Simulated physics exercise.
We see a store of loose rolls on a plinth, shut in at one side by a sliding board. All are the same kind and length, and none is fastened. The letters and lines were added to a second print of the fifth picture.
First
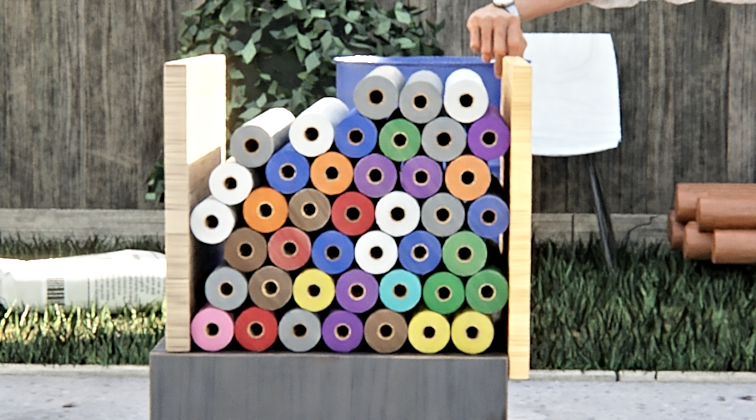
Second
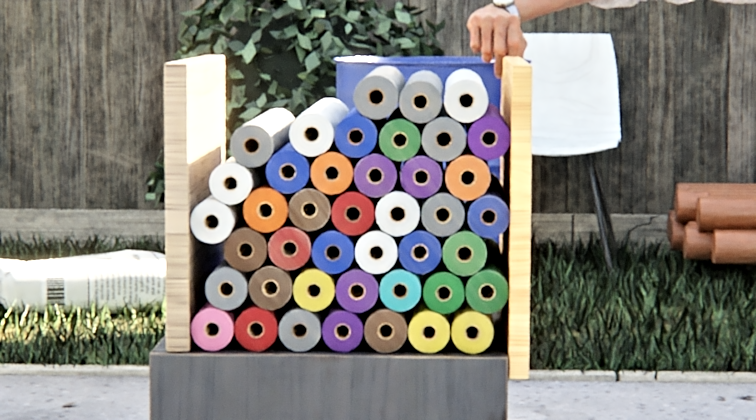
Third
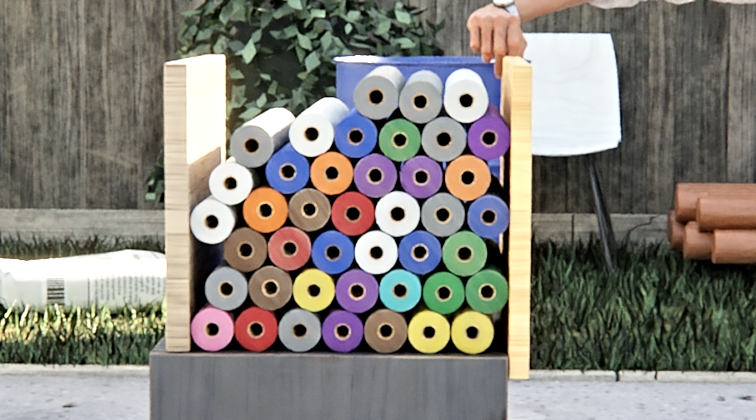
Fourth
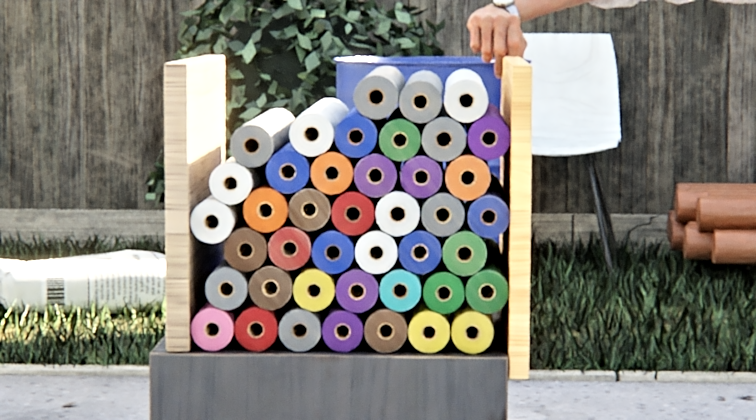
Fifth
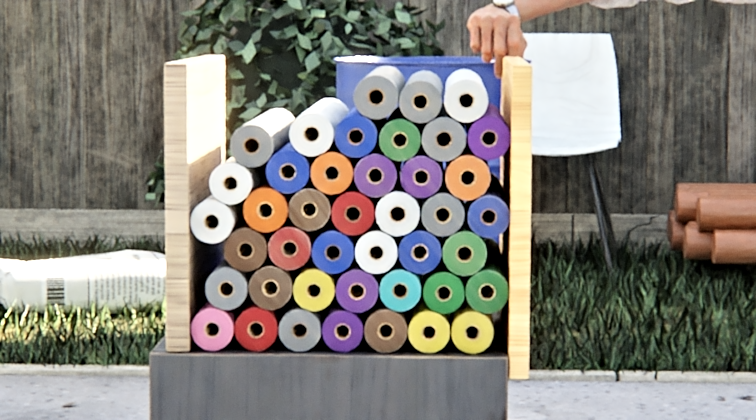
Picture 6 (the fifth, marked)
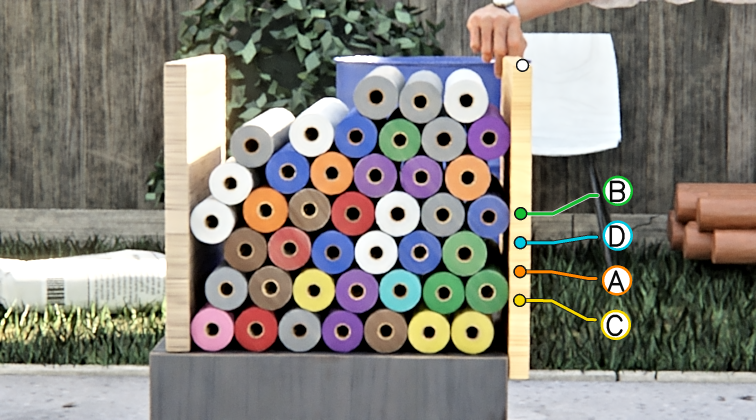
A stack of coloured rolls sits between two upright pale wooden boards on a grey plinth, seen straight on from the front, outdoors before a dark wooden fence. White, grey and blue rolls lie above mixed orange, brown, purple, green, red, yellow and pink ones, with a white chair and terracotta-coloured cylinders at right. A hand wearing a watch rests atop the right board, and nothing visibly moves, the camera included.
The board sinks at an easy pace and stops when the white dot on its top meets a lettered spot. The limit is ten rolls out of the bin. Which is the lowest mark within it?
Lower it to C and no more.
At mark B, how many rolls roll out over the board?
The count is two.
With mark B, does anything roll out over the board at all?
At B: Yes.
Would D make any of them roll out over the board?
Yes.
On the marked copy, A at (520, 272); B at (521, 213); C at (520, 301); D at (520, 243); the white dot at (522, 66).
Following C. Soon after the start, top of the board (511, 163).
Later, top of the board (510, 271).
In the end, top of the board (510, 299), about six out over the board.
As for the rest, A about six out over the board; B two out over the board; D two out over the board.
